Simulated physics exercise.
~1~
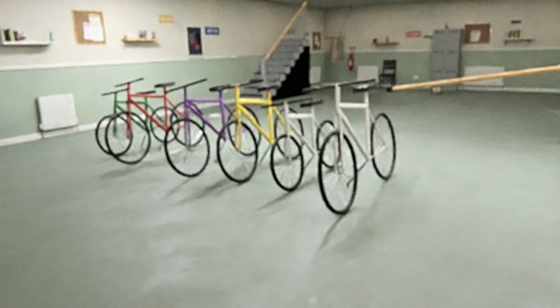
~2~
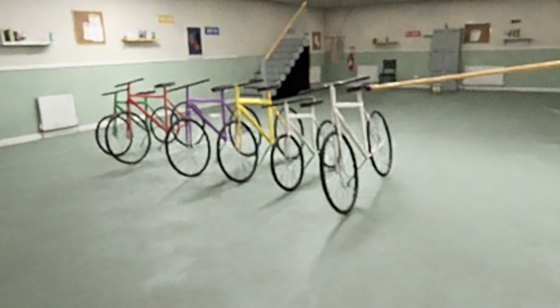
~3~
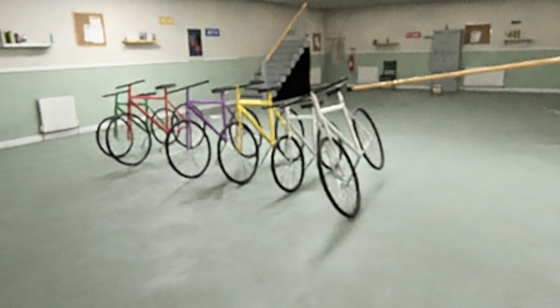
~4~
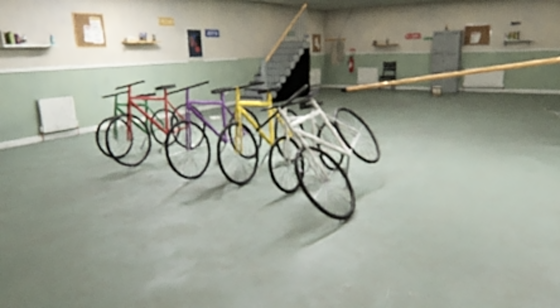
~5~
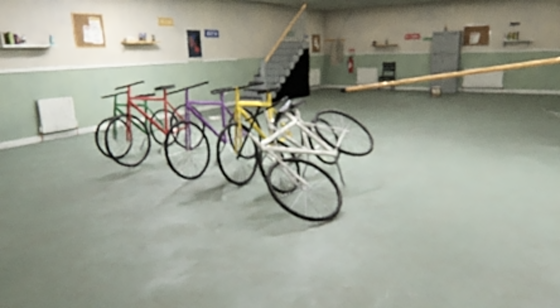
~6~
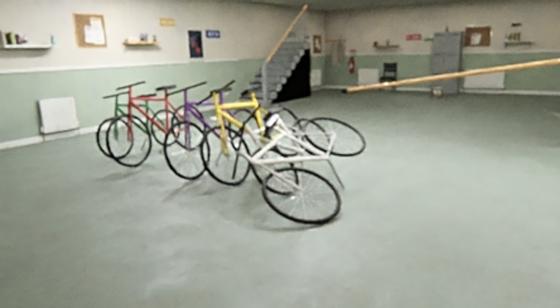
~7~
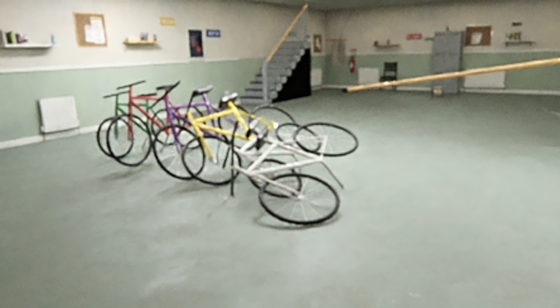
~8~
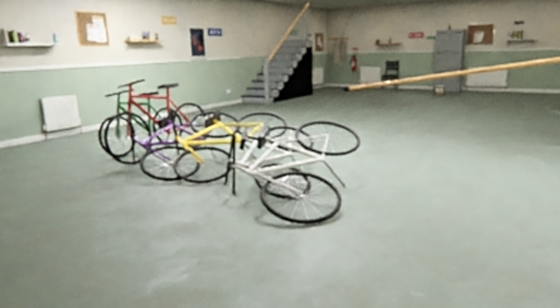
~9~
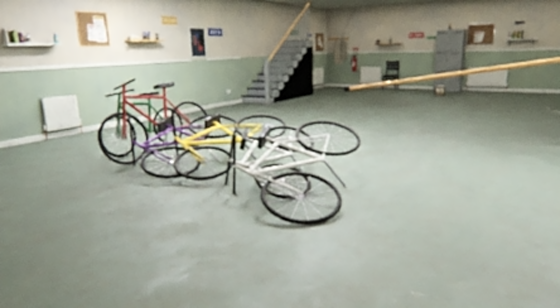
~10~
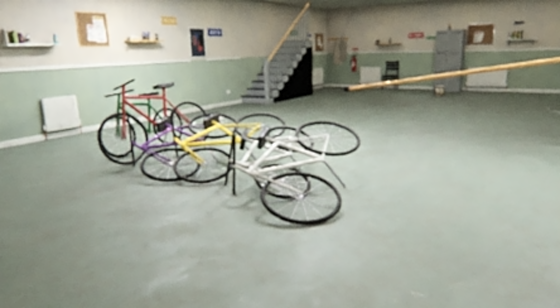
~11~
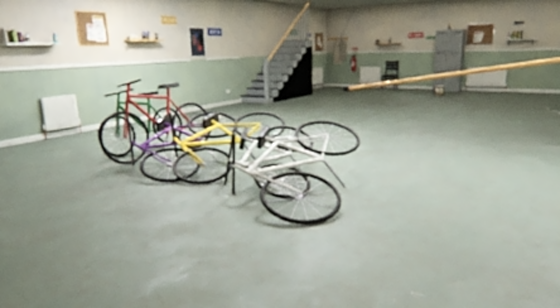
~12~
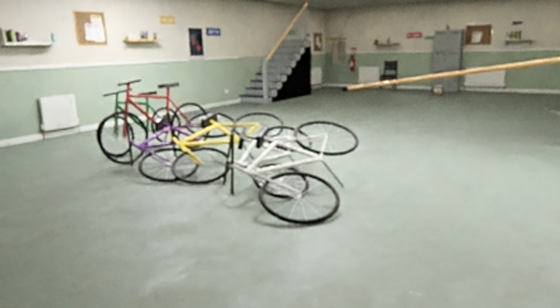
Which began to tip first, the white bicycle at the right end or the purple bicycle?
The white bicycle at the right end began to tip first, and the purple one only started to go over later, once the fall had travelled along the row.
A row of six bicycles stood in a large room until a long wooden pole nudged the white one at the right end, which toppled leftward and brought down the pale, yellow and purple bikes in turn, leaving the red and green ones standing.
